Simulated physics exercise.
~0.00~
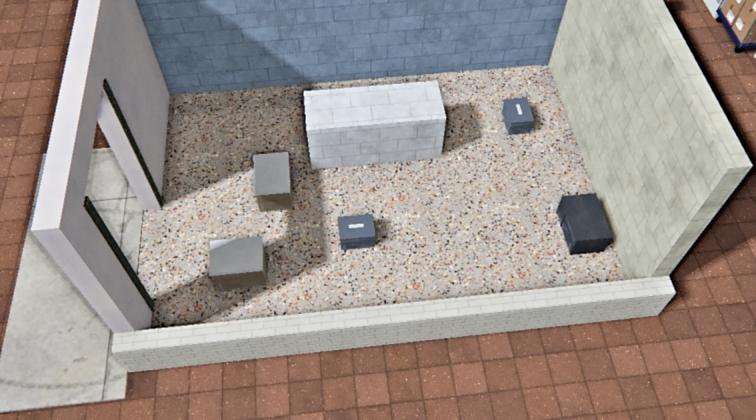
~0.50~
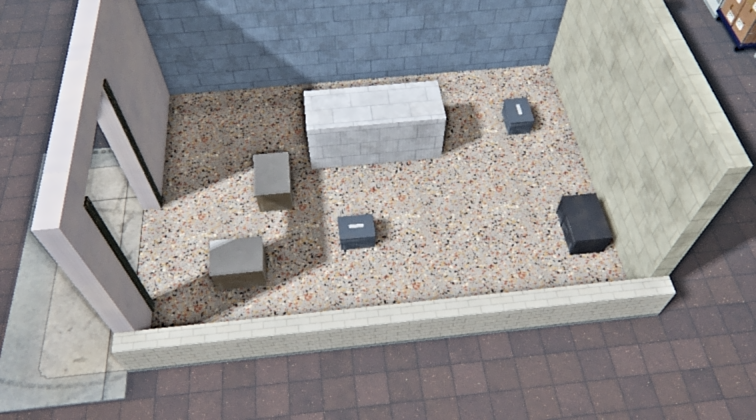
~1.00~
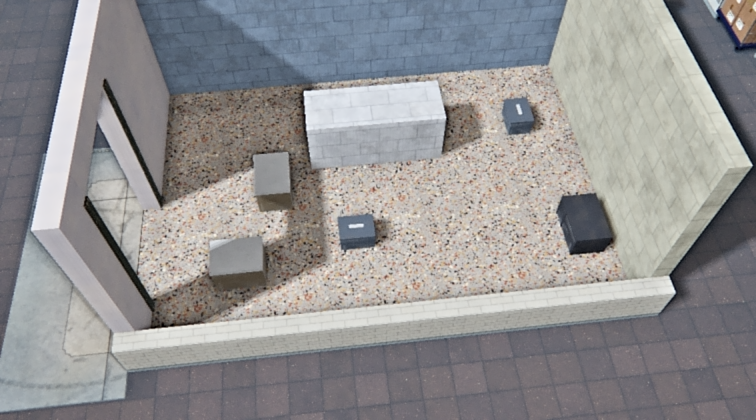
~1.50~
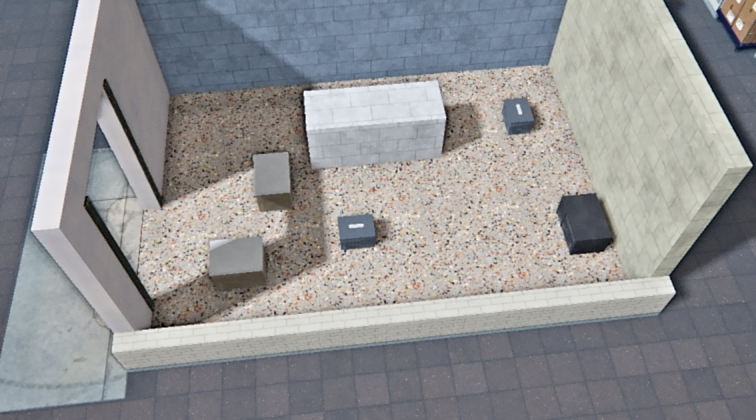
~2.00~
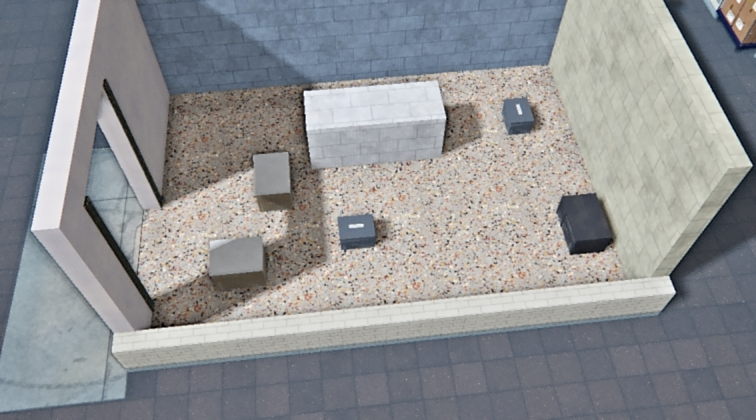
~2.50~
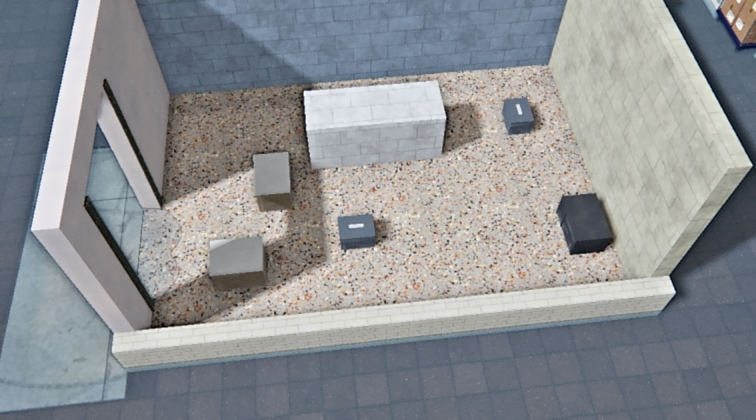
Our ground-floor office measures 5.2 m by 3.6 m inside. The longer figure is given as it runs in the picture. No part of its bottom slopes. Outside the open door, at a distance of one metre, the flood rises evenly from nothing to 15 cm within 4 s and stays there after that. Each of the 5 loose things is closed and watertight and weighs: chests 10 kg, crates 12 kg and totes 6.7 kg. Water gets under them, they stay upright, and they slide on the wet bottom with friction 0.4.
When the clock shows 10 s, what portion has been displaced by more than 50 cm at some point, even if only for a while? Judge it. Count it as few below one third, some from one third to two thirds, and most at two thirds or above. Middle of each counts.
Some.
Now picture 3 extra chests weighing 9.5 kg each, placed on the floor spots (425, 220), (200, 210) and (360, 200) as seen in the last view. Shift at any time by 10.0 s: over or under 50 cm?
Respectively, higher, higher and higher.
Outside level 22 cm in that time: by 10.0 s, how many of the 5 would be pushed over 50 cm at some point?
Result: 5.
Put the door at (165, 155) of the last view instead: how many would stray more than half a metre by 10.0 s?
Then it comes to 1 of them.
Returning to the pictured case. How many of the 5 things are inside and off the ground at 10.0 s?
At that instant the tally stands at 2.
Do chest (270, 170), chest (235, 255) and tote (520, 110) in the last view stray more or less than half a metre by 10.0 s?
Result, in order: Exceeded / exceeded / stayed within.
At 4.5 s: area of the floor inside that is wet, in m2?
Around 3.5 m2 of it.
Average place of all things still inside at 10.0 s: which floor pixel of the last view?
At about (521, 197).
After 3.5 s 0 of 5 are over 50 cm from their spots; 0 afloat.
After 4.5 s 0 of 5 are over 50 cm from their spots; 0 afloat.
After 7.0 s 2 of 5 are over 50 cm from their spots; 1 afloat.
After 10.0 s 3 of 5 are over 50 cm from their spots, and 3 have been at some point; 2 afloat.
